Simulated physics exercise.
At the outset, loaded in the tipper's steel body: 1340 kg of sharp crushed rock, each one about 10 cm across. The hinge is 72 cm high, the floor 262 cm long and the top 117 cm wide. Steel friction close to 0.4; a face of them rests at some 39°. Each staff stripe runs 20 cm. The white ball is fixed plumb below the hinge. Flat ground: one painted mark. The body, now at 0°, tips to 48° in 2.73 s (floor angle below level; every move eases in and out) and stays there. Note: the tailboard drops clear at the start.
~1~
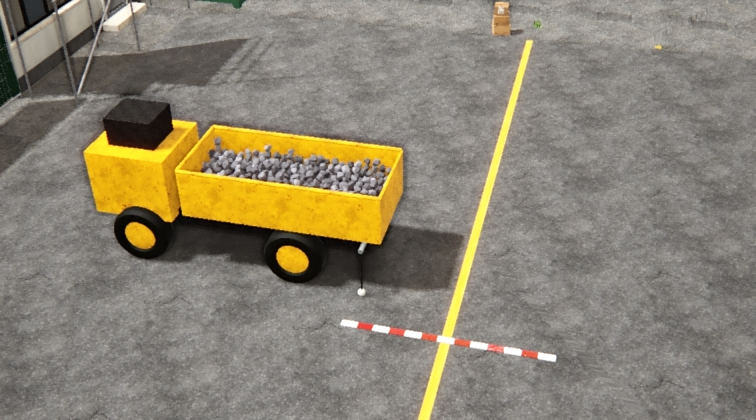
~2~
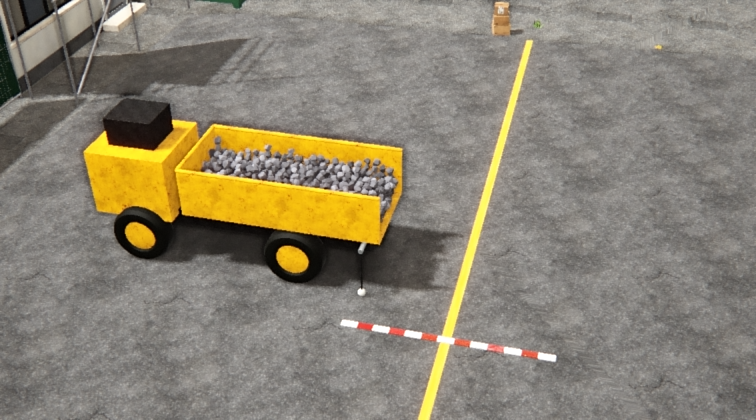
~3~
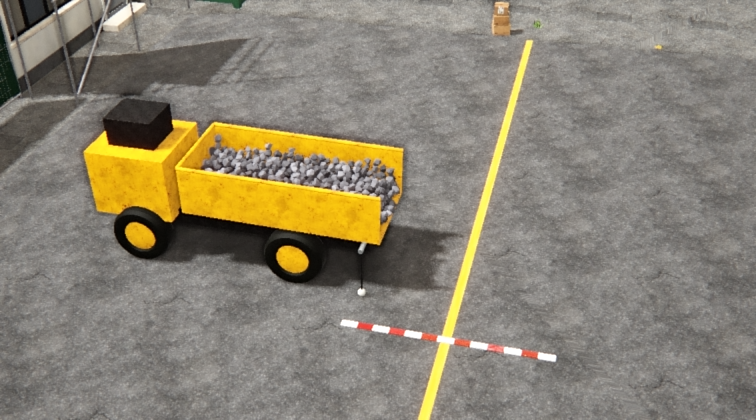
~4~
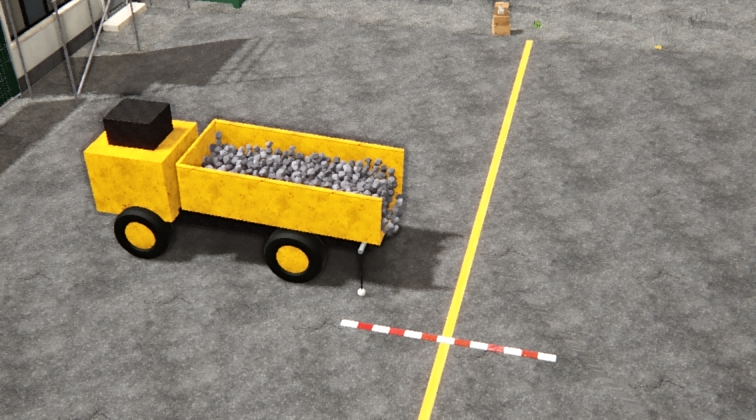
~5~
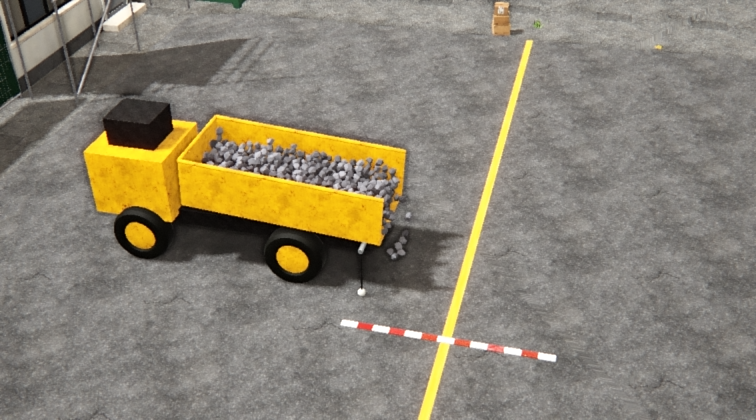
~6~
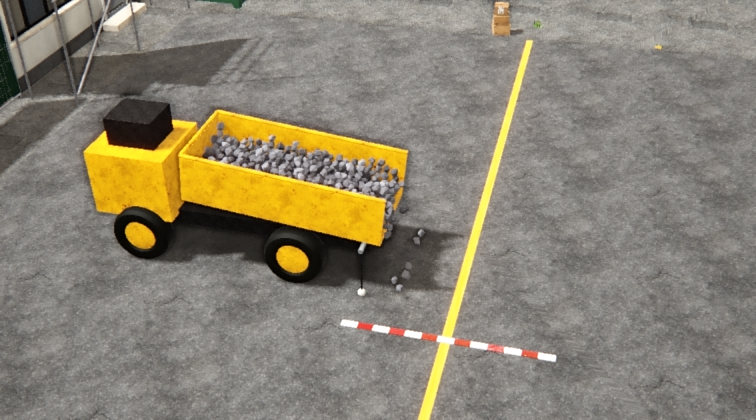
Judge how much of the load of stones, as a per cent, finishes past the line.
Some 25 per cent of it.
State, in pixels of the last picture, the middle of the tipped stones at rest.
At about pixel (438, 265) in the last view.
A little later the floor is at 41°; 70 % in the body, 30 % short of the line; the foremost stones are at (466, 264).
Then the floor is at 48°; 8 % in the body, 79 % short of the line, 13 % past the line; the foremost stones are at (498, 296).
Later still the floor is at 48°; 0 % in the body, 76 % short of the line, 24 % past the line; the foremost stones are at (526, 298).
In the end the floor is at 48°; 0 % in the body, 74 % short of the line, 26 % past the line; the foremost stones are at (545, 289).
